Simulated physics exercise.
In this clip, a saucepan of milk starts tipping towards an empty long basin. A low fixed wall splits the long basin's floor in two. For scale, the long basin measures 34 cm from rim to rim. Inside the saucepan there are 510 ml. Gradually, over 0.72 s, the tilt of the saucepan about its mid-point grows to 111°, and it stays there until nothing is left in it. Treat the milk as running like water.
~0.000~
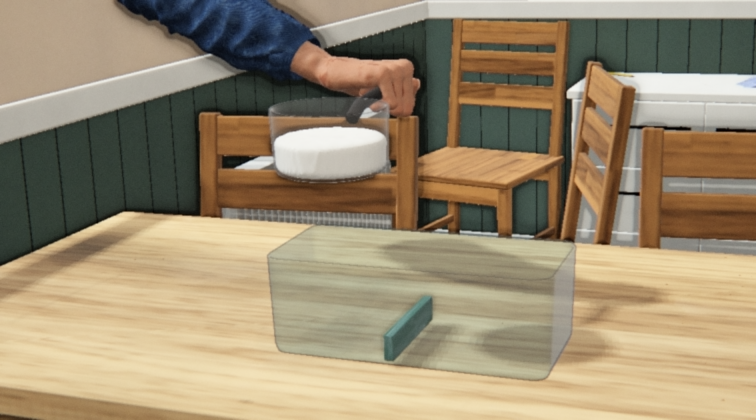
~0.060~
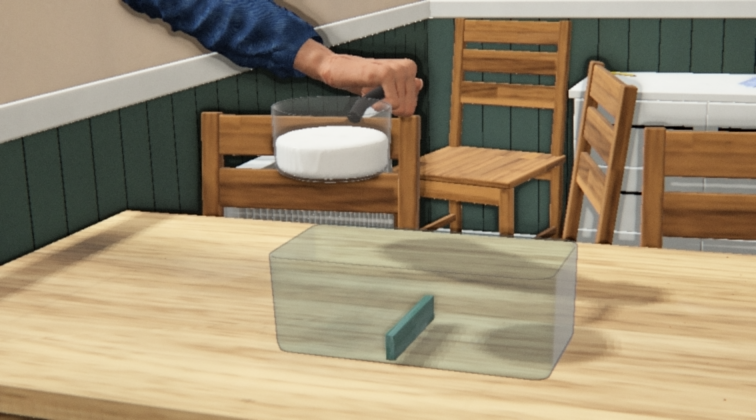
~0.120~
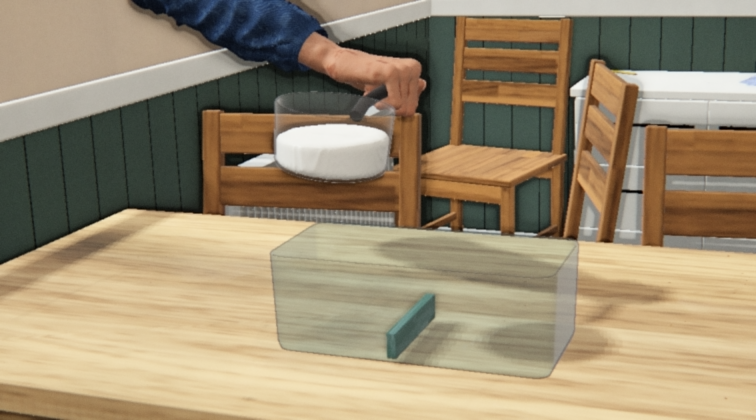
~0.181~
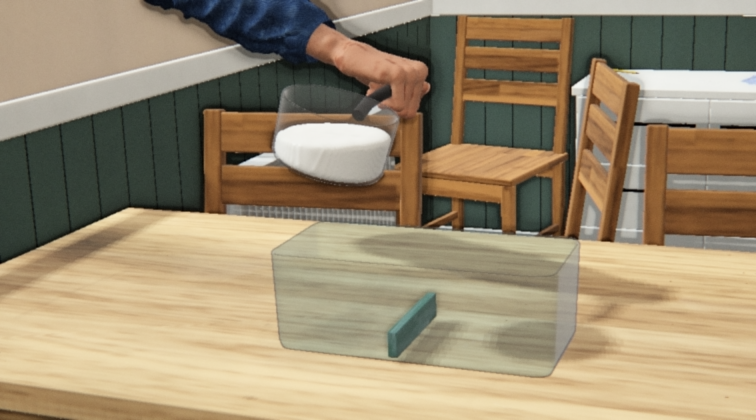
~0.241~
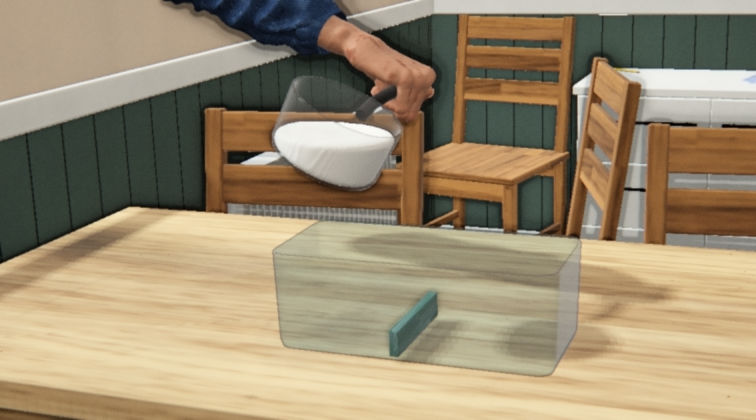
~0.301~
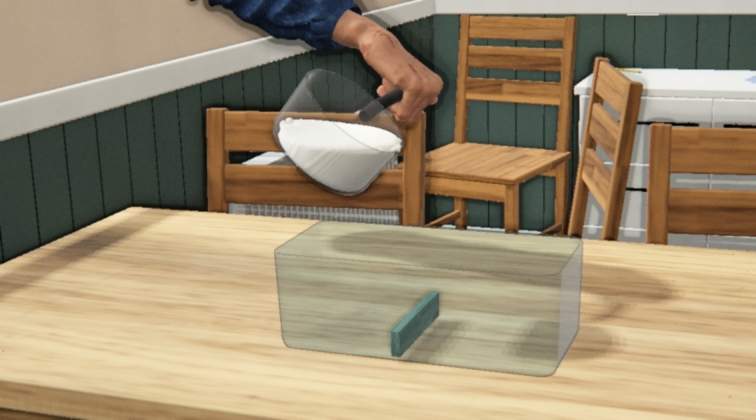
At a wooden table, a hand held a clear saucepan of milk above an empty see-through basin with a small green wall inside, then steadily tilted the pan steeply down to the right.
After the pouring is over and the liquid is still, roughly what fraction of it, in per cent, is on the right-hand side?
Roughly 59 out of 100 parts.
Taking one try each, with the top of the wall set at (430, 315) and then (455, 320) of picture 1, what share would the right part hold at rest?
35 per cent first, 10 per cent second.
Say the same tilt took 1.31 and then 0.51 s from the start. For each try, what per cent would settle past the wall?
Result: 75 per cent, then 55 per cent.
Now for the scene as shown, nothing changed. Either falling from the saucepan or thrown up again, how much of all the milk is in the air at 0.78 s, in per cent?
About 7 per cent.
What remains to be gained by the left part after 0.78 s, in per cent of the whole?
It comes to near 10 per cent.
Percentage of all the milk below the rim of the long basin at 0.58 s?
Roughly 38 percent.
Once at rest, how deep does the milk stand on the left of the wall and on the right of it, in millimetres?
Left part: About 10 mm; right part: About 12 mm.
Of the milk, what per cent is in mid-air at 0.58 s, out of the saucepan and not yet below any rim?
Roughly 34 %.
Then, 0.58 s in, the tilt is 101° and 28 per cent is still to pour, 2 is left of the wall and 37 right of it.
Then, 0.78 s in, the tilt is 111° and 5 per cent is still to pour, 30 is left of the wall and 59 right of it.
Then, 0.99 s in, the tilt is 111° and 0 per cent is still to pour, 40 is left of the wall and 59 right of it.
Then, 1.22 s in, the tilt is 111° and 0 per cent is still to pour, 40 is left of the wall and 59 right of it.
Finally, 40 per cent lies left of the wall, 59 right of it and 1 outside.
